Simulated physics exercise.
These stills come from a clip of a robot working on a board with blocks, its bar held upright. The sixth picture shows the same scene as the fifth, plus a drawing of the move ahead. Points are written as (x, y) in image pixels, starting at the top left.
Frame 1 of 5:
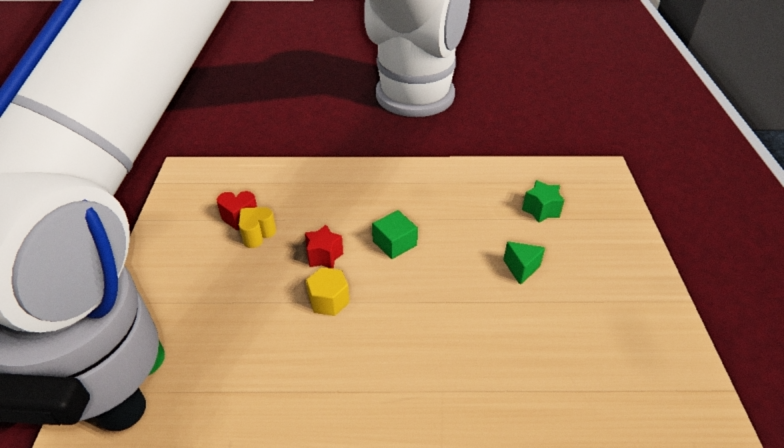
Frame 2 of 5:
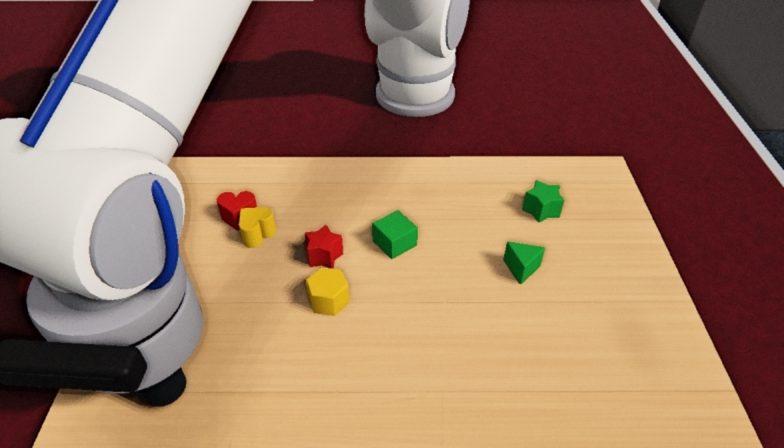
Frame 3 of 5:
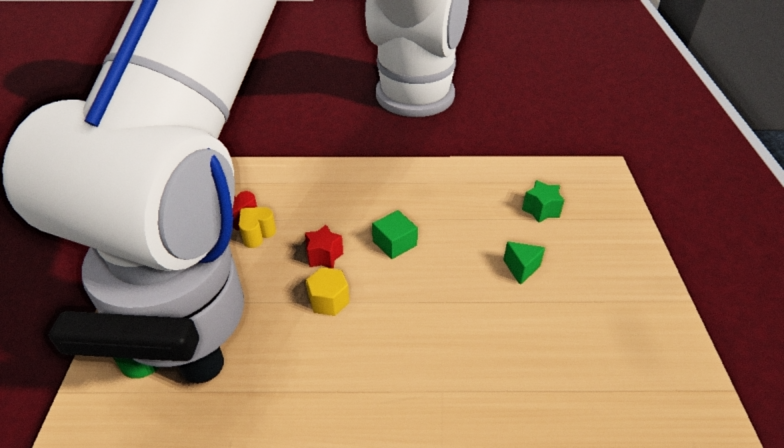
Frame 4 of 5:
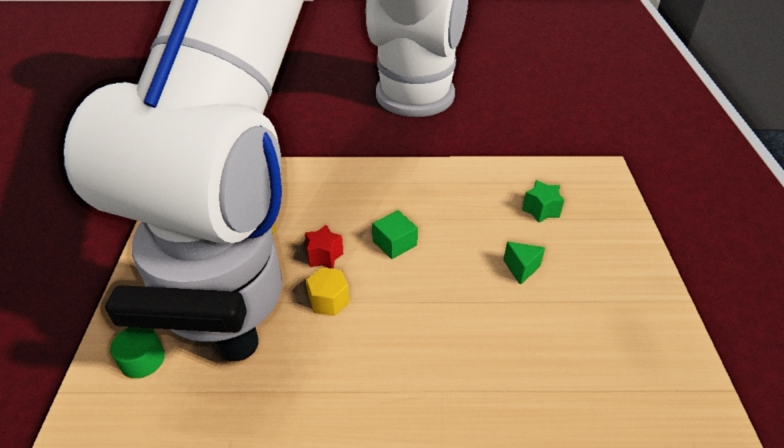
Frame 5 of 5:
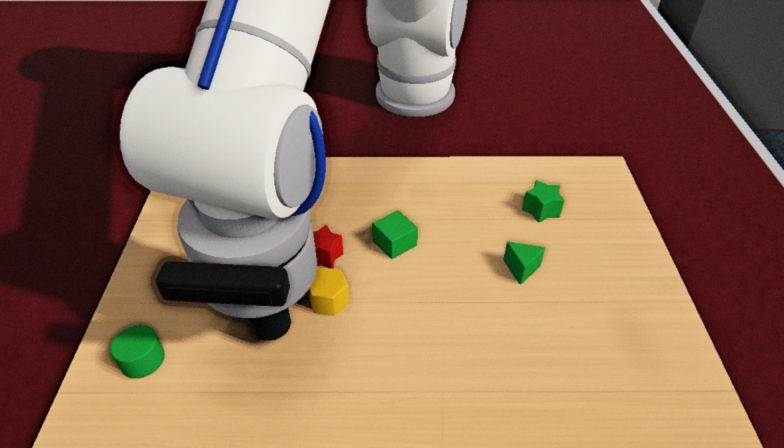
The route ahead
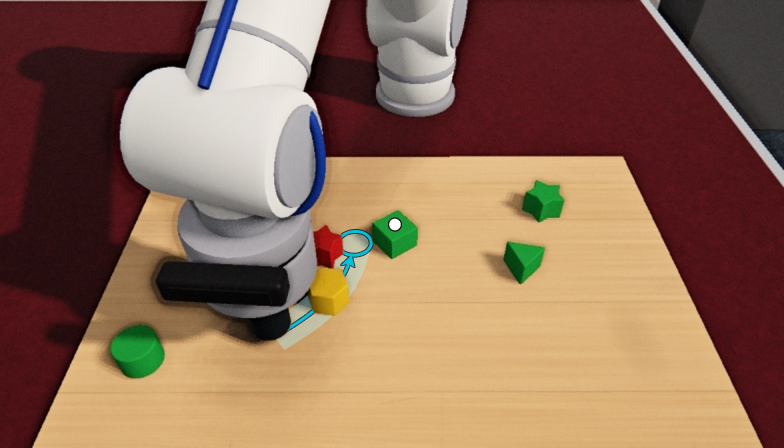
We see a robot arm at the left of a wooden board scattered with red, yellow and green blocks; it moves steadily right and slightly upward, uncovering a green round block, and nears the yellow hexagon while the blocks stay still.
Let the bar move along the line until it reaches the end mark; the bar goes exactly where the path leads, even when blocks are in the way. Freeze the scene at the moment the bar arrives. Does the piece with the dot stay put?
No - that is not the case.
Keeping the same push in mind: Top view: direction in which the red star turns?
It ends up turned anticlockwise.
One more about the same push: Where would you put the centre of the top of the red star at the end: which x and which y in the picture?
I think it will end close to (323, 222).
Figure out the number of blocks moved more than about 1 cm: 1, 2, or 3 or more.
Going by the path, three or more blocks will move.
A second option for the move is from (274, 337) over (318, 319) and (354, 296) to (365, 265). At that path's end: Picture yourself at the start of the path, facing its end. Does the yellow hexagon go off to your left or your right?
It goes toward the left-hand side.
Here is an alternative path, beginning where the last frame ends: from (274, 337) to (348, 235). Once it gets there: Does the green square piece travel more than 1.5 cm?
No.
Path on the board, from (274, 337) by way of (316, 309) and (343, 276) to (355, 243); the dot is on the green square piece.
What follows on the original path. One third of the way, bar (315, 296); yellow hexagon (344, 268).
Two thirds of the way, bar (342, 264); red star (322, 235); yellow hexagon (374, 245).
At the end, bar (354, 231); red star (323, 222), turned 90° anticlockwise; yellow hexagon (386, 239), turned 25° clockwise; green square piece (407, 220), turned 20° anticlockwise.
